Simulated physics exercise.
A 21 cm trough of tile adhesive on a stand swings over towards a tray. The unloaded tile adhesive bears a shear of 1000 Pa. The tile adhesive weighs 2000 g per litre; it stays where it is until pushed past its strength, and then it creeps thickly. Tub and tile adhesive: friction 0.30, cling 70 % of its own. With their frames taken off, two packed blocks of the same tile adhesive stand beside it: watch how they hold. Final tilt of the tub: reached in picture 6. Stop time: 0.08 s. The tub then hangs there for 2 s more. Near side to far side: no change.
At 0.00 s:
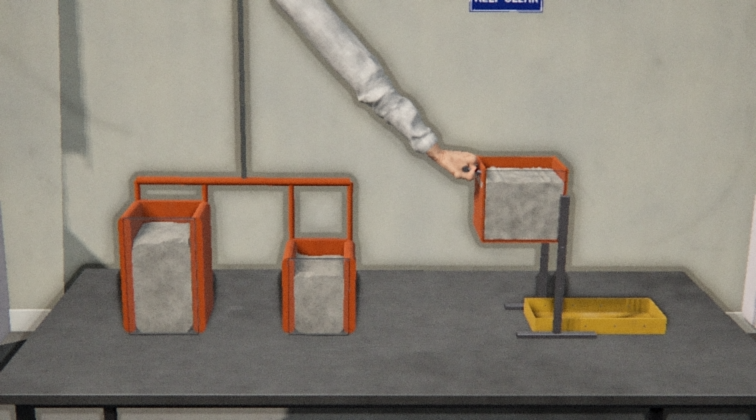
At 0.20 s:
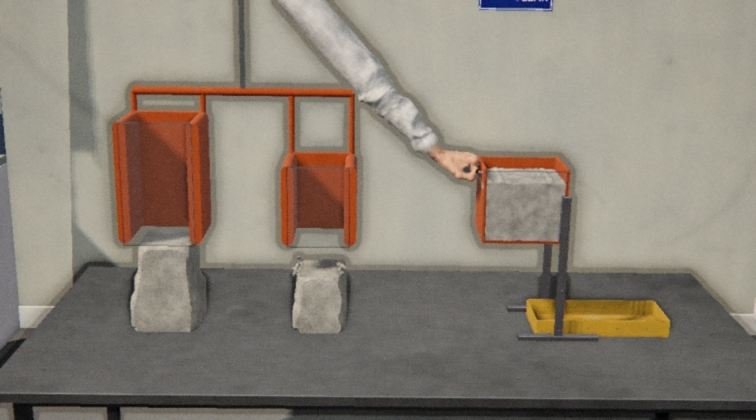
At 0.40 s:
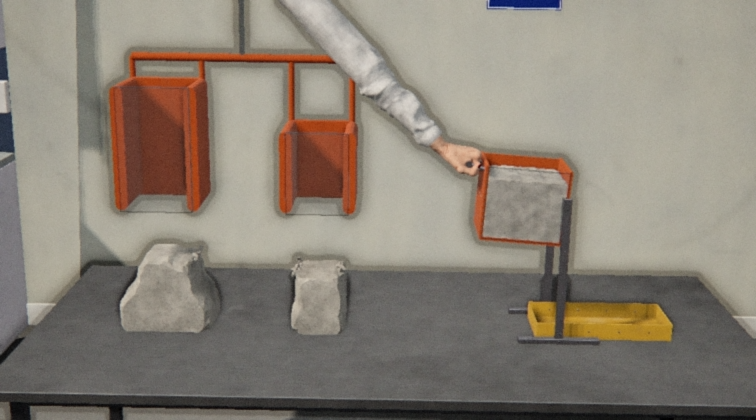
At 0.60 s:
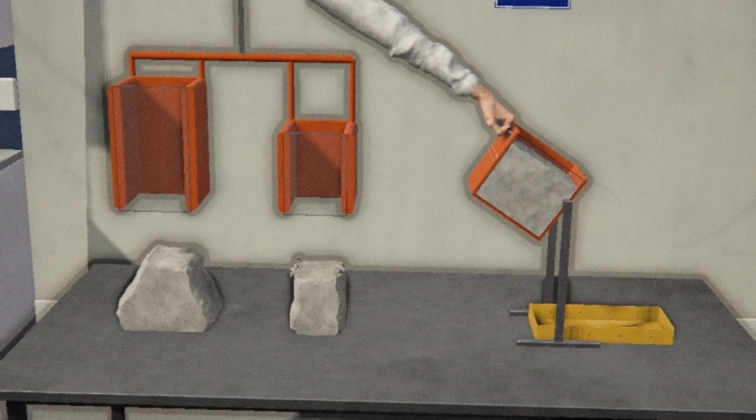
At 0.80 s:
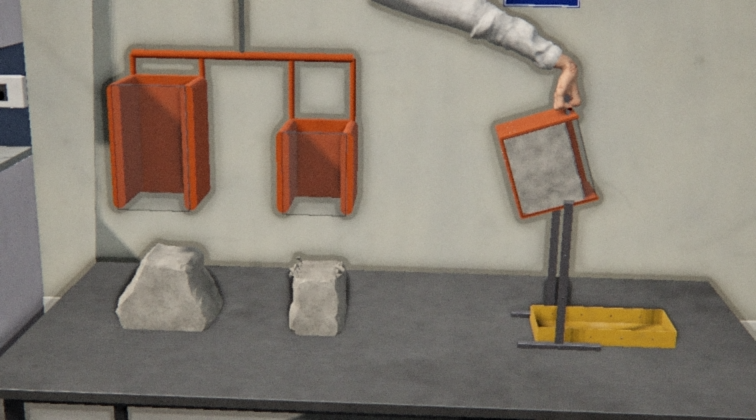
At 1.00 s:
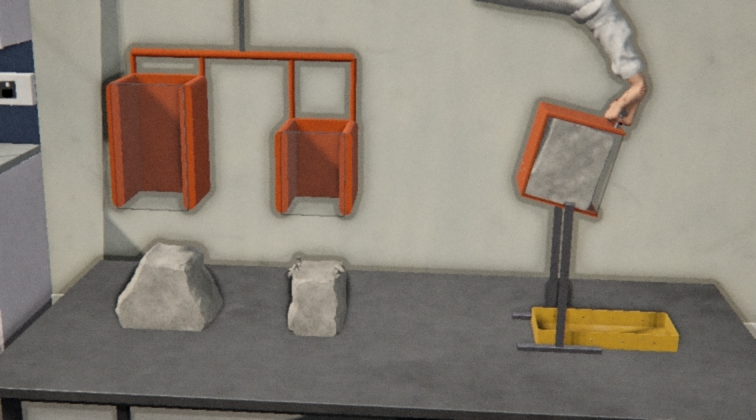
We see two orange moulds lift off grey blocks on a table, the left block slumping wider while the smaller one keeps its shape, then a hand turns an orange tub of grey material clockwise above a yellow tray.
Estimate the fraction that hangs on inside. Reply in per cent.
I would say roughly 37 per cent.
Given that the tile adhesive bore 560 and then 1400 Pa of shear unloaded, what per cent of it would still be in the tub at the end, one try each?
35 %, then 35 %.
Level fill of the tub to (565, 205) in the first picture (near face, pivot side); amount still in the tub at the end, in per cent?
50 %.
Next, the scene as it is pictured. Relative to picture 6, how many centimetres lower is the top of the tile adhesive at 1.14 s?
Roughly 4 cm.
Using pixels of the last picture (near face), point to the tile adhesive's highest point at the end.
Highest point: Approx. (563, 170).
After 1.14 s, the tub is at 104 degrees and holds 87 %.
After 1.31 s, the tub is at 104 degrees and holds 47 %.
After 1.48 s, the tub is at 104 degrees and holds 37 %.
After 1.65 s, the tub is at 104 degrees and holds 37 %.
After 3.00 s, the tub is at 104 degrees and holds 37 %.
